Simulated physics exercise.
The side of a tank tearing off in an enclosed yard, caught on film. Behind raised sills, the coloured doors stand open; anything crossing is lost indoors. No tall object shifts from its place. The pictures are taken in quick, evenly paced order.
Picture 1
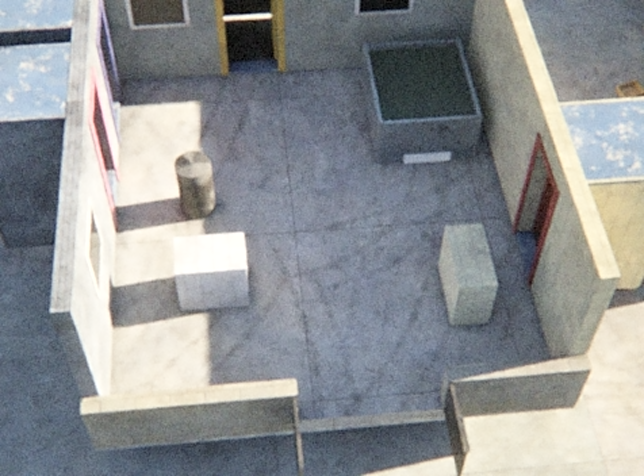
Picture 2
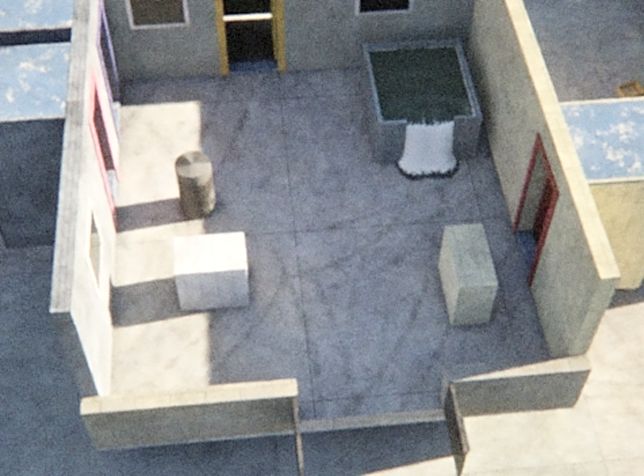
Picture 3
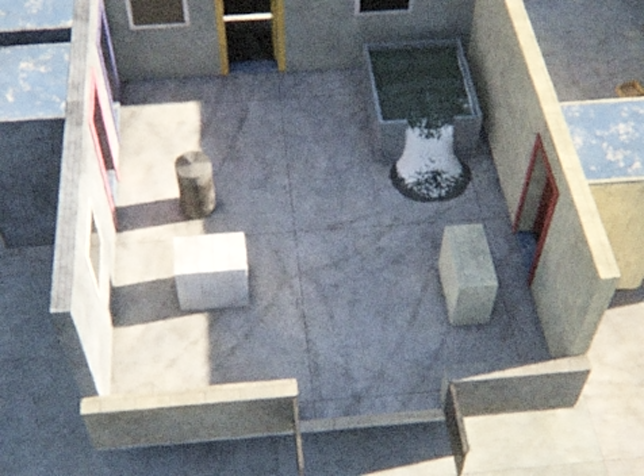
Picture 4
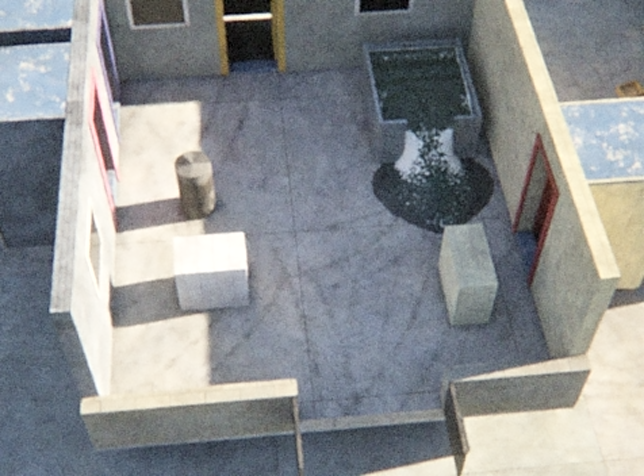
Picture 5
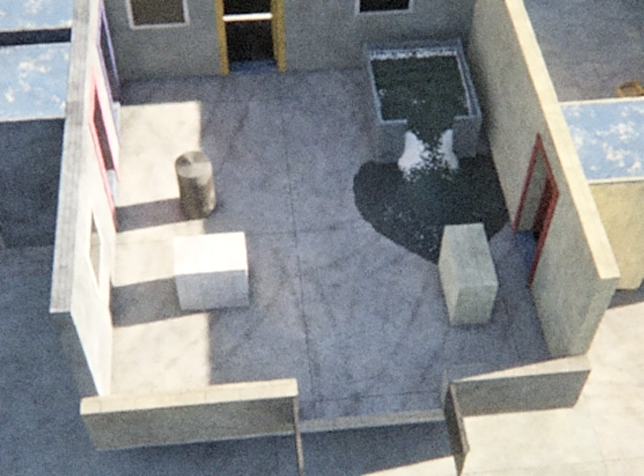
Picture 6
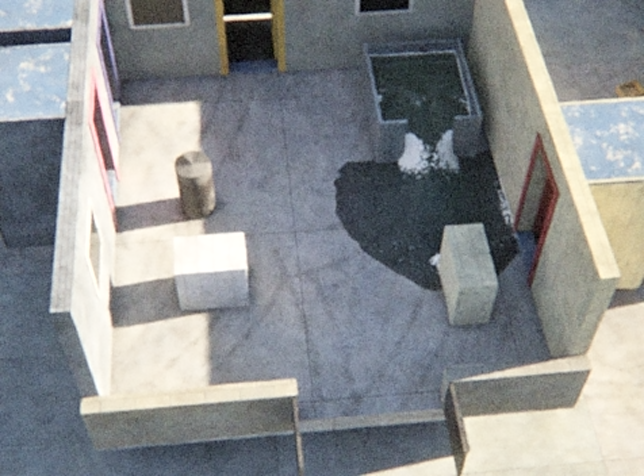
Dark water pours from a tank's broken side and spreads around a block in the yard.
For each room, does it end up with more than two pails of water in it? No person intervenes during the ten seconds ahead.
Room by room: The red door: Yes; the pink door: No; the blue door: No; the yellow door: No.
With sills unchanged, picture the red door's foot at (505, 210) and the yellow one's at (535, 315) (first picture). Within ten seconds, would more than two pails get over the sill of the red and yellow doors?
The red door gets past the limit, and the yellow door gets past the limit too.
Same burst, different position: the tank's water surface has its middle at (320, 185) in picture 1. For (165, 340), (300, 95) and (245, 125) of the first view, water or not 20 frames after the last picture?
As listed: Awash, clear, no water.
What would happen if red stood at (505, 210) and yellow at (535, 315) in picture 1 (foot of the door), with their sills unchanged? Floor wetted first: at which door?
That is the one in red.
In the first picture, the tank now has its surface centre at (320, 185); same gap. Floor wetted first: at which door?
It would be the red one.
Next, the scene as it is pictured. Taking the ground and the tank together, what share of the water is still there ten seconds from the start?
My figure: Some 74 per cent.
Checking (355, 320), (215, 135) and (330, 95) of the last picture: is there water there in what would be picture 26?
In turn, the points end up soaked, high and dry and high and dry.
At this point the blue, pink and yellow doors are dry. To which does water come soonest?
That would be the pink-painted one.
A moment on, water covers 30 % of the floor; the red door under two buckets in, the pink door not reached, the blue door not reached, the yellow door not reached.
Next, water covers 40 % of the floor; the red door over two buckets in, the pink door not reached, the blue door not reached, the yellow door not reached.
Then, water covers 45 % of the floor; the red door over two buckets in, the pink door not reached, the blue door not reached, the yellow door not reached.
Later, water covers 55 % of the floor; the red door far over two buckets in, the pink door wet at the sill, nothing in, the blue door not reached, the yellow door not reached.
In the end, water covers 85 % of the floor; the red door far over two buckets in, the pink door wet at the sill, nothing in, the blue door wet at the sill, nothing in, the yellow door wet at the sill, nothing in.
